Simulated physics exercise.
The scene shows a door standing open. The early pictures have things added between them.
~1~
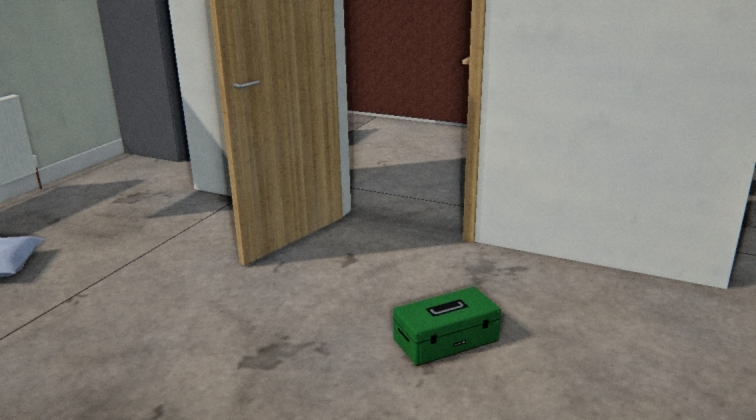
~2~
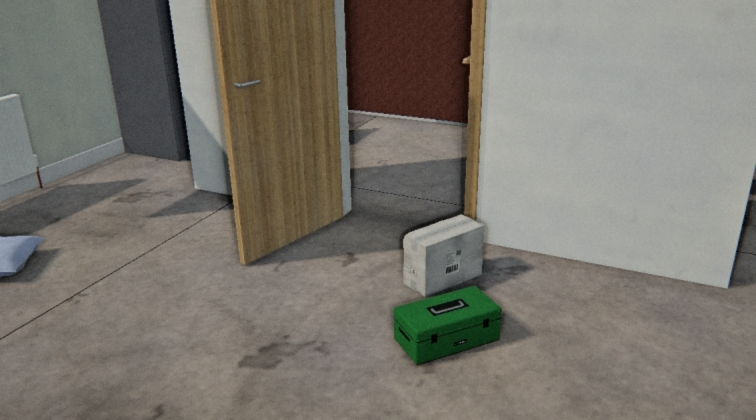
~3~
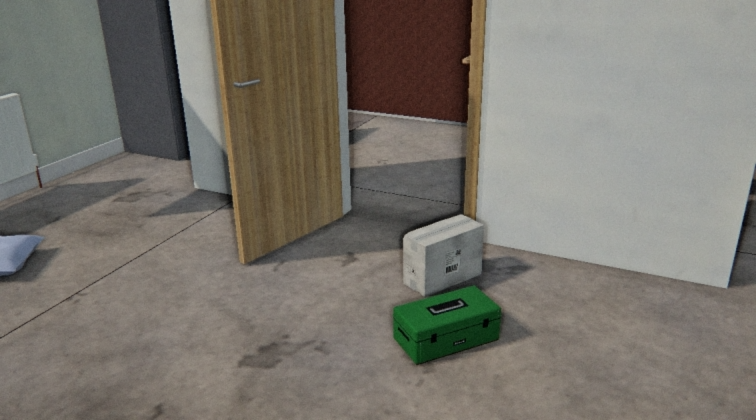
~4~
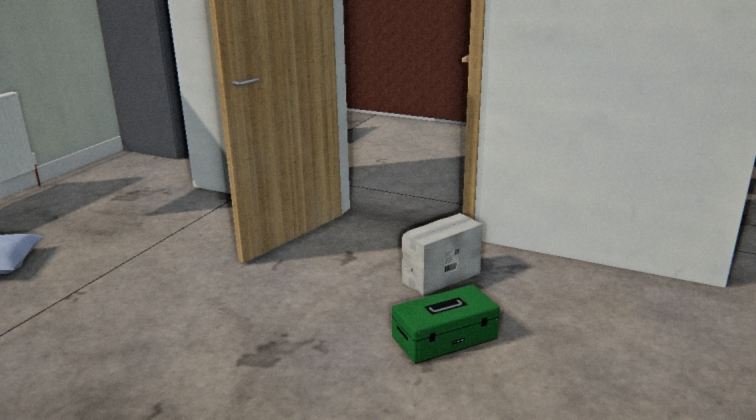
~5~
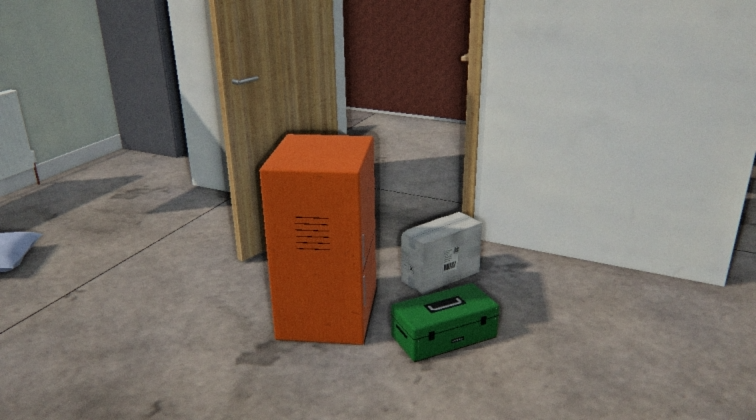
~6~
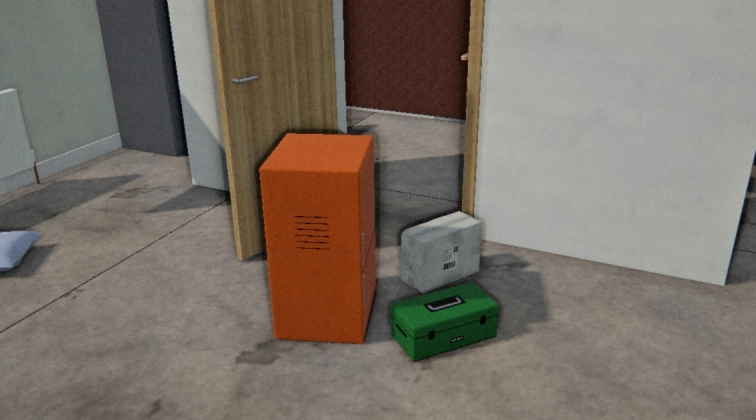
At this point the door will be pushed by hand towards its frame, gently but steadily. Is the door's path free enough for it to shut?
Yes.
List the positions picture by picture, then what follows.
Door wide open and still, in the first picture.
Door wide open and still; white box (444, 255); green toolbox (447, 324), in the second picture.
Door wide open and still; white box (443, 255); green toolbox (447, 323), in the third picture.
Door wide open and still; white box (442, 254); green toolbox (445, 322), in the fourth picture.
Door wide open and still; white box (441, 252); green toolbox (445, 321), in the fifth picture.
Door wide open and still; orange appliance (324, 237); white box (441, 251), in the sixth picture.
Then, 0.60 s past the last view, door at 88°.
Then, 1.10 s past the last view, door at 59°.
Then, 1.50 s past the last view, door at 35°.
Then, 1.90 s past the last view, door at 10°.
Finally, door at 0°; all 3 still in place. Final places as the last picture's camera would see them, orange appliance near (324, 237).
